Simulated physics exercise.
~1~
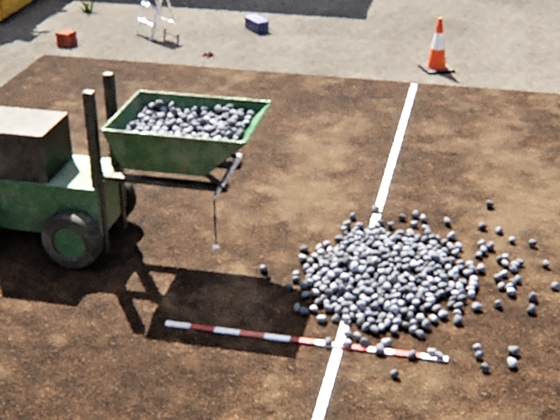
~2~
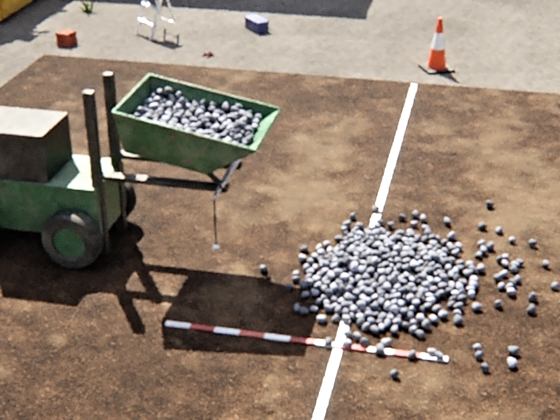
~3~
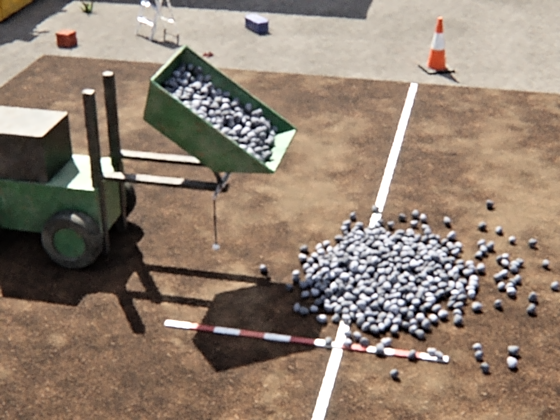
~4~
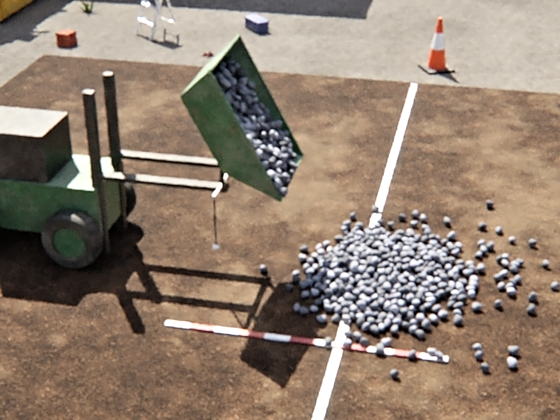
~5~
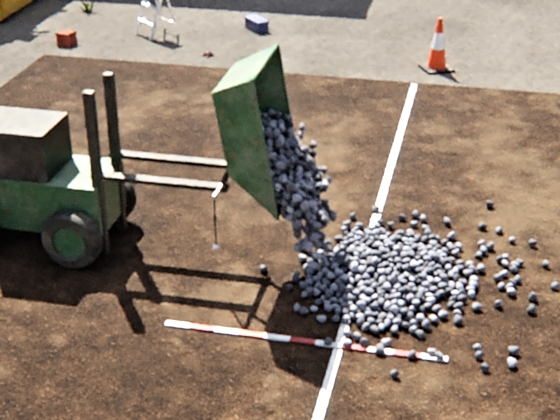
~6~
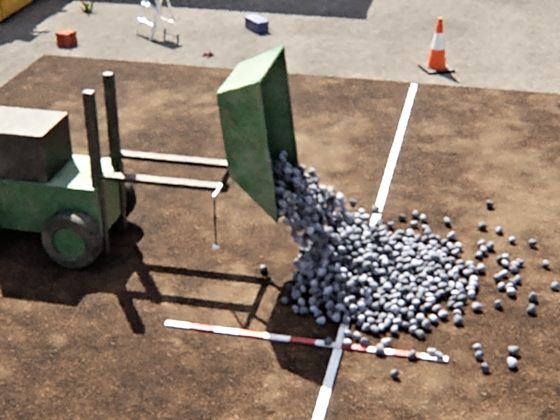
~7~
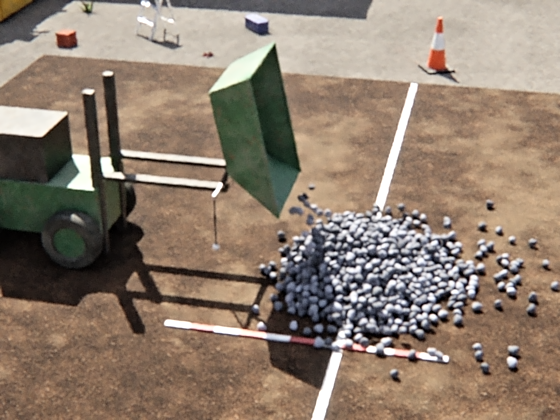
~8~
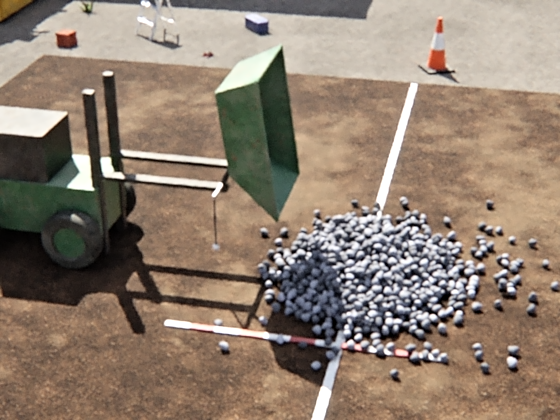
A green fork truck stands at the left of a brown dirt yard, seen from above, holding a green skip of grey rounded stones. To the right, a loose heap of similar stones lies across a white painted line, with a red and white striped staff in front and an orange cone behind. The skip tips forward, steeper and steeper, until the stones pour from its lower edge onto the near side of the heap. It rocks slightly as the last ones drop. Finally the skip hangs empty and steeply tilted beside a broader heap, with a few stones scattered near the staff.
